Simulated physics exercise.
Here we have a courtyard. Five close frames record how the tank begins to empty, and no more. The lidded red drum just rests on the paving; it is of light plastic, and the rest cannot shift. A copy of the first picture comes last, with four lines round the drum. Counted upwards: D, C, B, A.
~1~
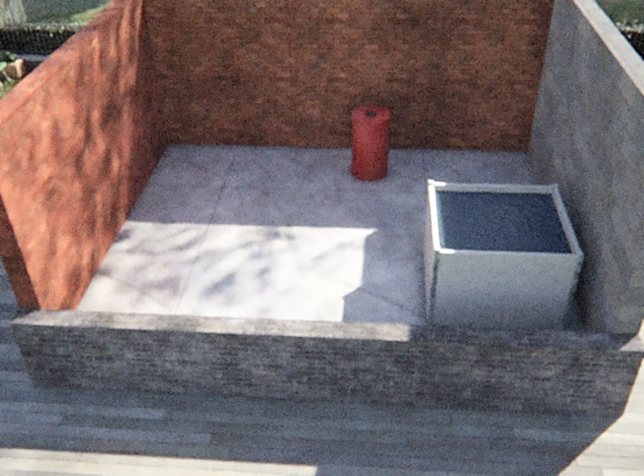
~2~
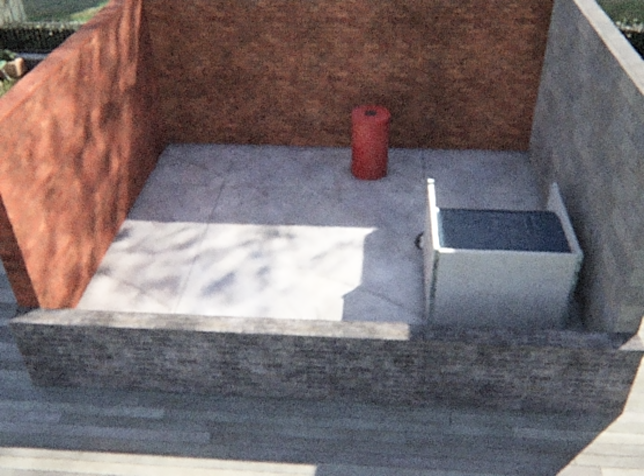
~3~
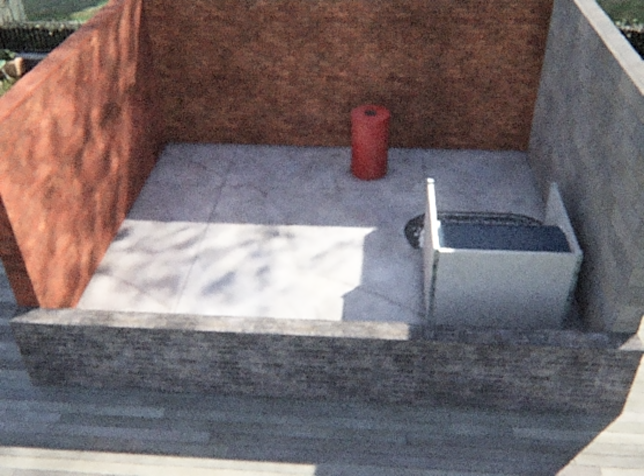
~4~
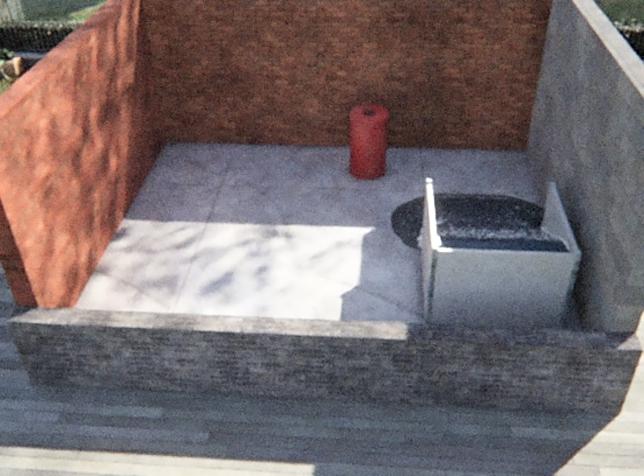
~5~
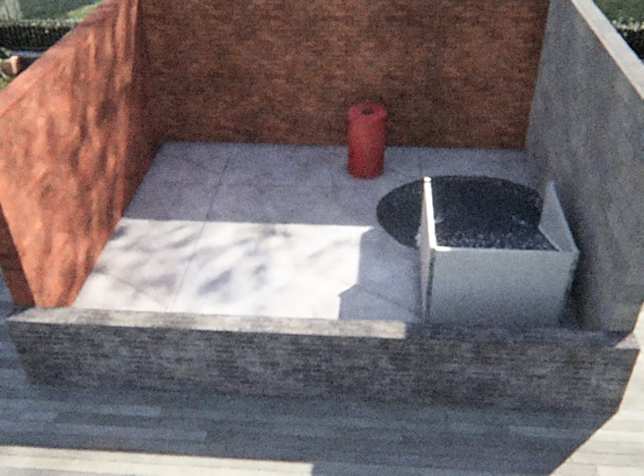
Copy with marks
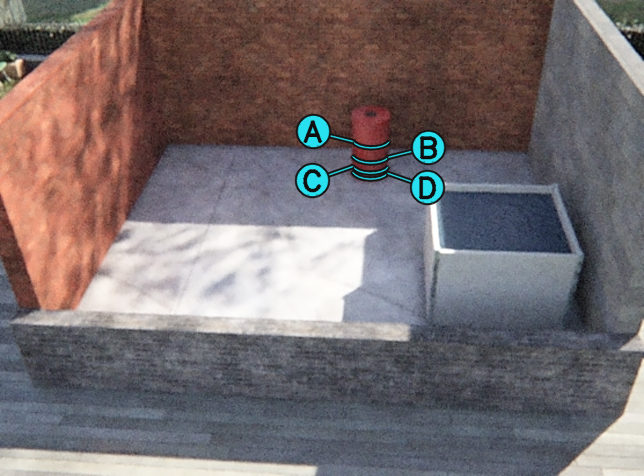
Dark water poured out the back of a pale, open-topped tank in a brick-walled courtyard, then spread in a widening round pool across the paved ground behind it, toward a red drum.
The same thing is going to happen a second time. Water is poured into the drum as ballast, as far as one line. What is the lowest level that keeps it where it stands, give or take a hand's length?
A.
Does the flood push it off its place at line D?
Yes, that goes wrong.
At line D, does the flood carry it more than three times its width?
Yes.
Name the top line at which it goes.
Here it is line B.
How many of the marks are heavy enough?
One of the four.
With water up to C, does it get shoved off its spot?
Yes, it does.
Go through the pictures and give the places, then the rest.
Lid of the red drum at (371, 114); tank full, its middle at (499, 223).
Water covers 3 % of the ground, mostly out of sight from here.
Water covers 6 % of the ground, mostly out of sight from here.
Water covers 10 % of the ground and is seen nearest the drum at (412, 203).
Lid of the red drum at (367, 112); water covers 14 % of the ground and is seen nearest the drum at (397, 192).
On the marked copy, A at (370, 147); B at (370, 163); C at (370, 173); D at (369, 179); from the bottom up D, C, B, A.
If A is chosen, it does not move.
If B is chosen, it is pushed about half its own width away.
If C is chosen, it is pushed about 4 times its own width away.
If D is chosen, it is pushed about 7 times its own width away.
